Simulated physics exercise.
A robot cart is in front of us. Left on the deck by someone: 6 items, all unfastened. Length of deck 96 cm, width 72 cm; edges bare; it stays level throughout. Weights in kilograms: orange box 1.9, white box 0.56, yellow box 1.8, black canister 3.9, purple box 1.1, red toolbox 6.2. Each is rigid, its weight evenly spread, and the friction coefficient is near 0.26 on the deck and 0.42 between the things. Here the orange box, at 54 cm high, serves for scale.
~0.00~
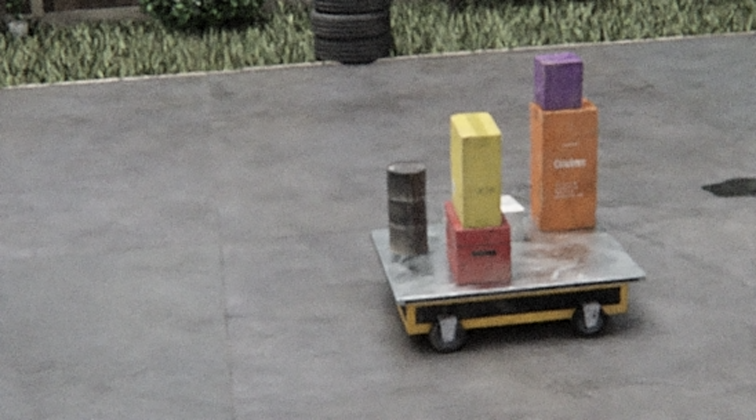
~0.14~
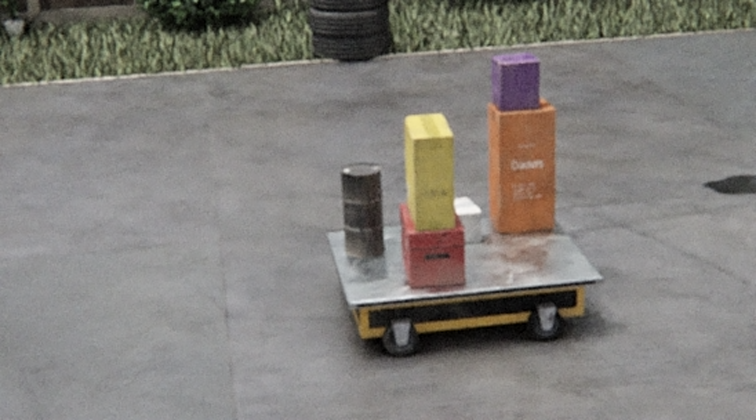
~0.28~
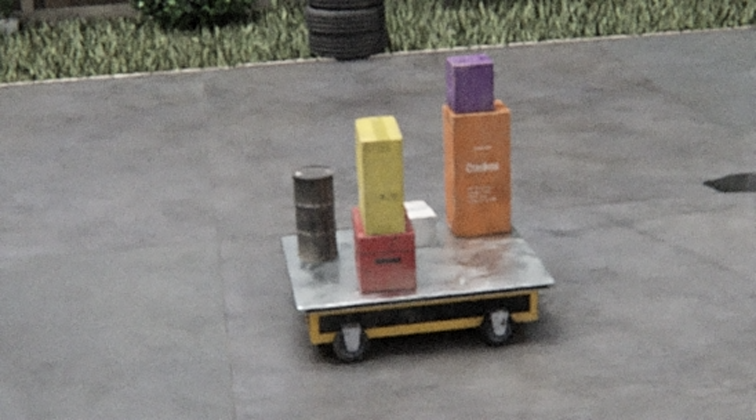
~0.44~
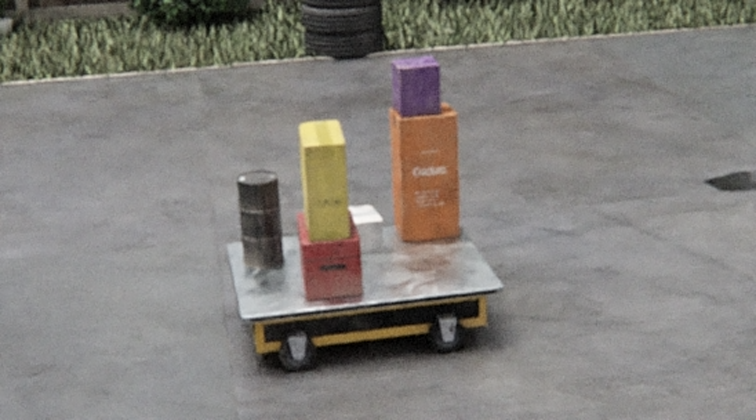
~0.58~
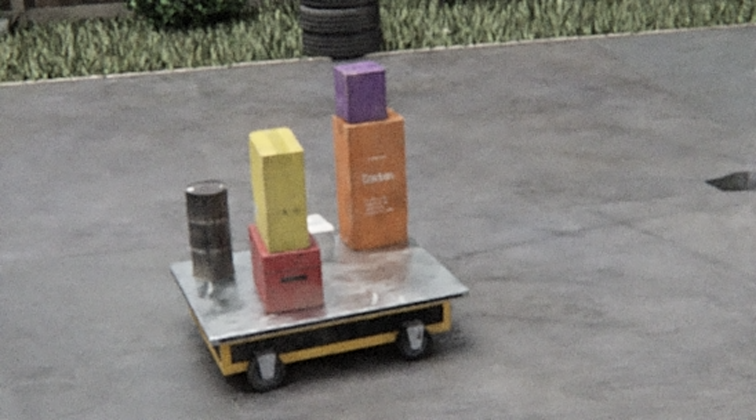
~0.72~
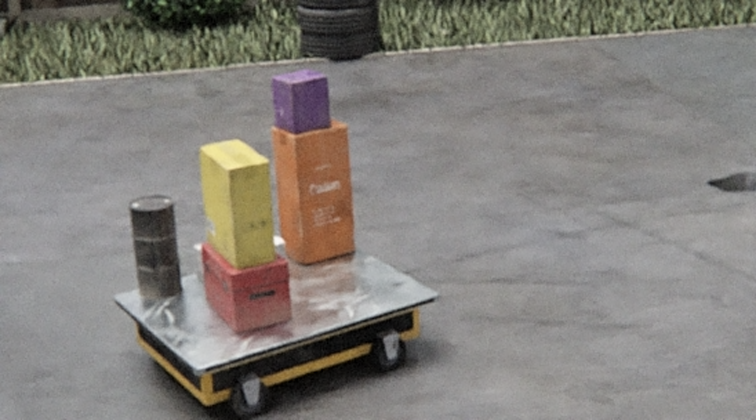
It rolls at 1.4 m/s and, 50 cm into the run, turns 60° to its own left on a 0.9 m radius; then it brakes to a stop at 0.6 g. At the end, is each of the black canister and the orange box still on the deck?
My prediction: The black canister fails to stay on the deck; the orange box fails to stay on the deck.
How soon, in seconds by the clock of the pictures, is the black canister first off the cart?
Roughly at the 0.8 s mark.
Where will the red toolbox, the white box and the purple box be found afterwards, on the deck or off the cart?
Observed: Red toolbox remains in bounds; white box exits its support; purple box exits its support.
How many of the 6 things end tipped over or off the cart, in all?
So, 4 in all.
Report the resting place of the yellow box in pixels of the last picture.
You'll see it about at (49, 343) in the last picture.
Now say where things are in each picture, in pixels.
In the first frame, 0 cm covered; black canister (407, 208); orange box (564, 165).
In the second frame, 20 cm covered; purple box (516, 82); red toolbox (432, 243).
In the third frame, 39 cm covered; yellow box (380, 175).
In the fourth frame, 62 cm covered; purple box (416, 87); red toolbox (329, 253).
In the fifth frame, 81 cm covered, turned 10°; black canister (210, 230) slid 8 cm.
In the sixth frame, 101 cm covered, turned 23°; black canister (156, 247) slid 18 cm; orange box (314, 190).
After 0.92 s, 129 cm covered, turned 41°; black canister now off the cart; orange box leaning 6° near (233, 210); yellow box slid 15 cm.
After 1.32 s, 183 cm covered, turned 60°; orange box and purple box now off the cart; yellow box slid 19 cm; white box slid 17 cm.
After 1.52 s, 191 cm covered, turned 60°, stopped; yellow box slid 24 cm; white box slid 24 cm; red toolbox slid 21 cm.
After 1.82 s, 191 cm covered, turned 60°, stopped; white box slid 43 cm; yellow box slid 32 cm; red toolbox slid 29 cm.
At rest (2.5 s), off the cart, orange box, white box, black canister and purple box; not toppled but over 10 cm from the start, yellow box and red toolbox.
